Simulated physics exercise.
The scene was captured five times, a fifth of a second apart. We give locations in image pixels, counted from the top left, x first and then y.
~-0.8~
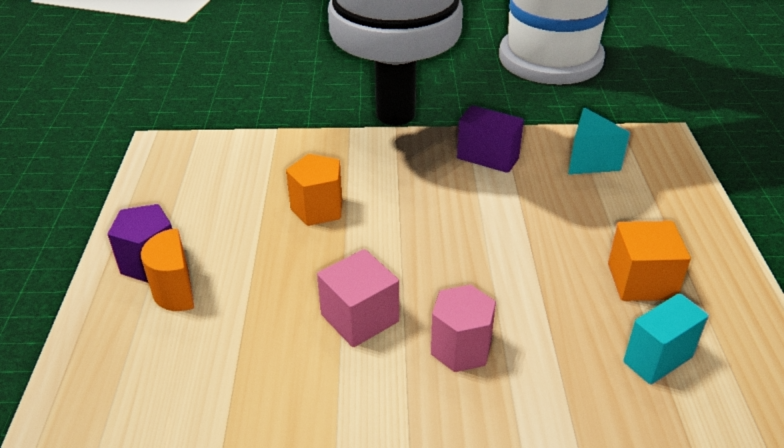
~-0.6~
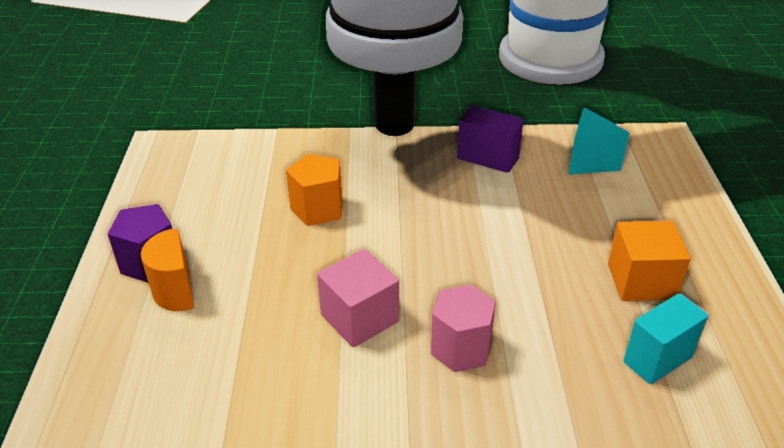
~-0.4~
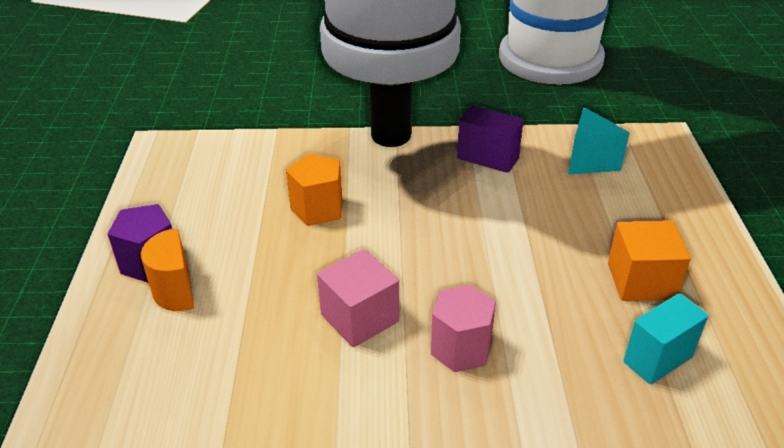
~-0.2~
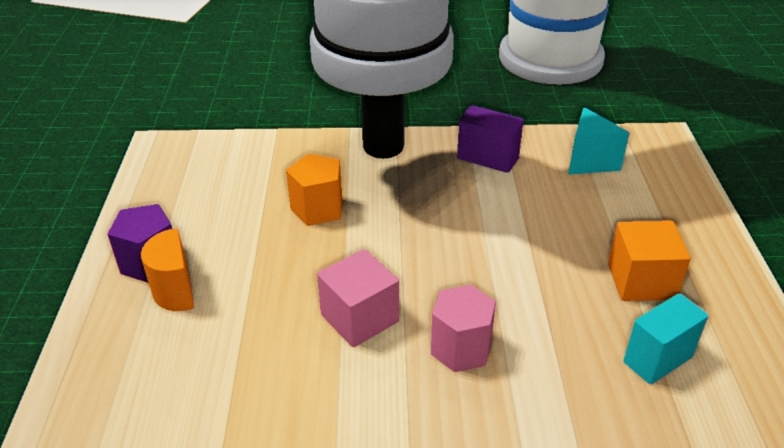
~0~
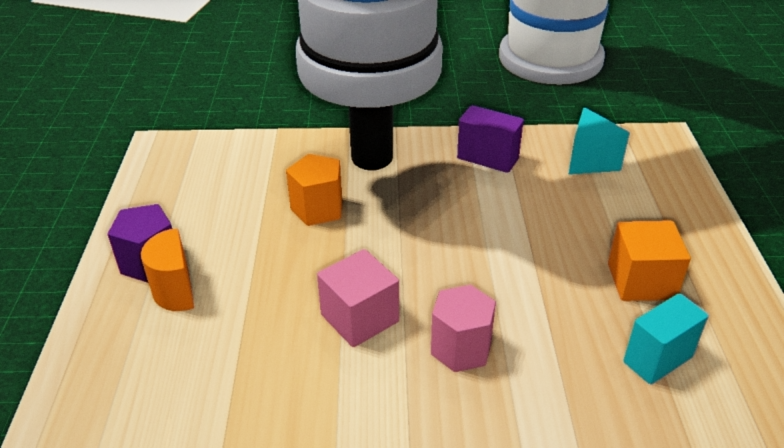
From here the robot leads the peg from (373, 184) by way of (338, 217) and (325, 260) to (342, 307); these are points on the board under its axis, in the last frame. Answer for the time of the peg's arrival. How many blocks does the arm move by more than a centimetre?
Put simply, two blocks are moved more than 1 cm.
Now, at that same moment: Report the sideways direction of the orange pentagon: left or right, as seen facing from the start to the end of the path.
It's going to go right.
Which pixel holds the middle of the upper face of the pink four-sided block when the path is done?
The middle of its upper face will lie at (374, 298).
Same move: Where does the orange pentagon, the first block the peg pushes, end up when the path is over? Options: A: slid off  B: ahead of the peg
That would be A.
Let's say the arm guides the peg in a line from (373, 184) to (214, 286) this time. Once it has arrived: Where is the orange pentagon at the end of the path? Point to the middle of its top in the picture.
Its top middle: (200, 206).
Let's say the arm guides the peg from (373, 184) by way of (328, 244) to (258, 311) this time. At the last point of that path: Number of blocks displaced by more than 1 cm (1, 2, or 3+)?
The number is one.
On the path given first. One third of the way, peg at (335, 193); orange pentagon at (283, 184), turned 35° clockwise.
Two thirds of the way, peg at (323, 236); orange pentagon at (276, 191), turned 70° clockwise.
At the end, peg at (340, 281); orange pentagon at (276, 191), turned 70° clockwise; pink four-sided block at (374, 298); pink hexagon still.
